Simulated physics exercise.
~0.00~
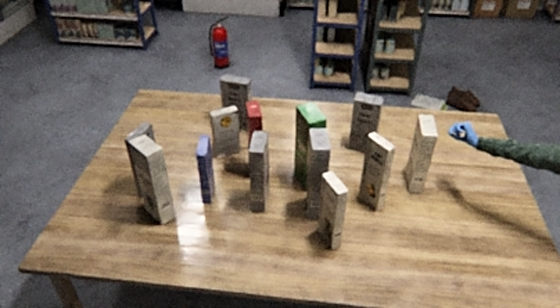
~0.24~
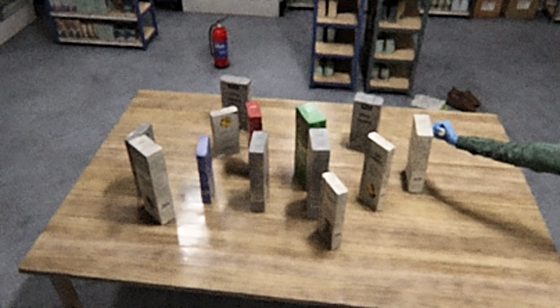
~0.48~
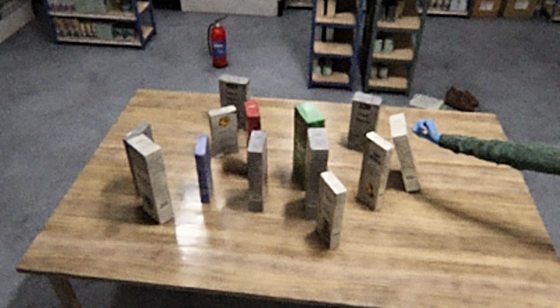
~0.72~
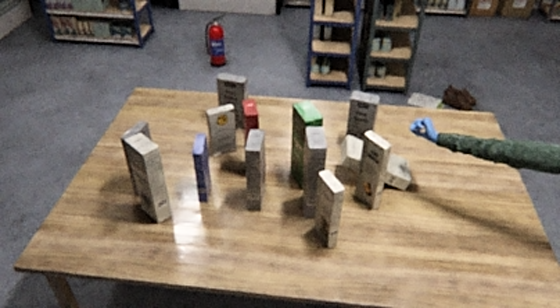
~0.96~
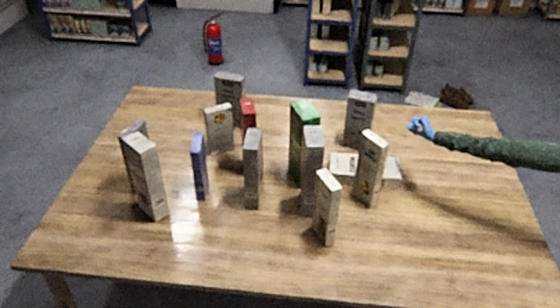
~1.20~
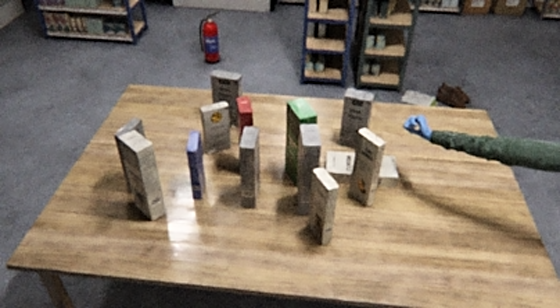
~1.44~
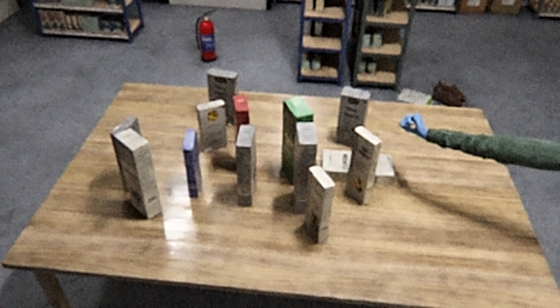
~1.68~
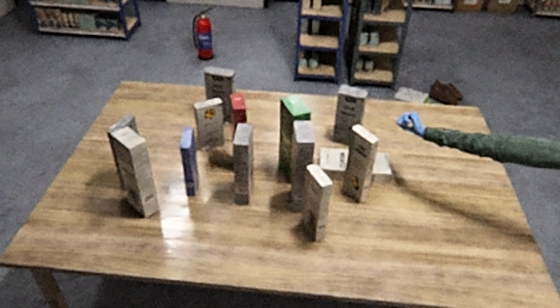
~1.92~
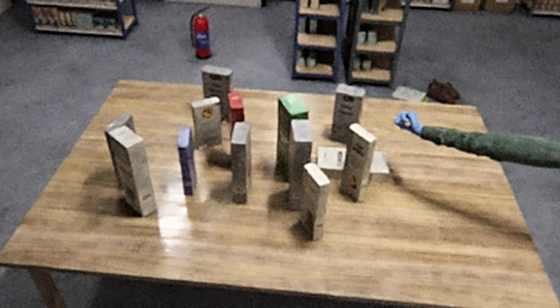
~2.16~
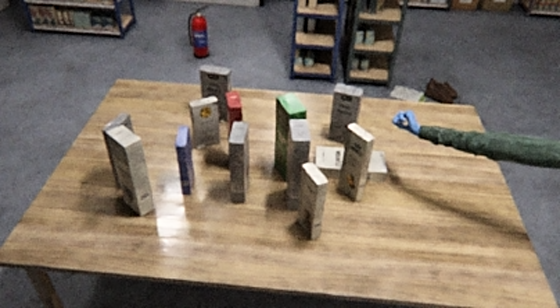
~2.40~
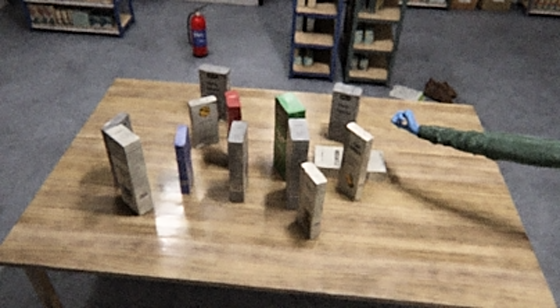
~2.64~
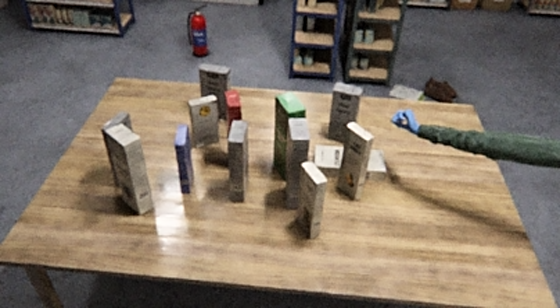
A gloved hand reached in from the right and pushed over a pale upright box near the edge of a wooden table, toppling it to the left, and it ended lying flat behind another box while the green, red, blue and other boxes stayed standing.
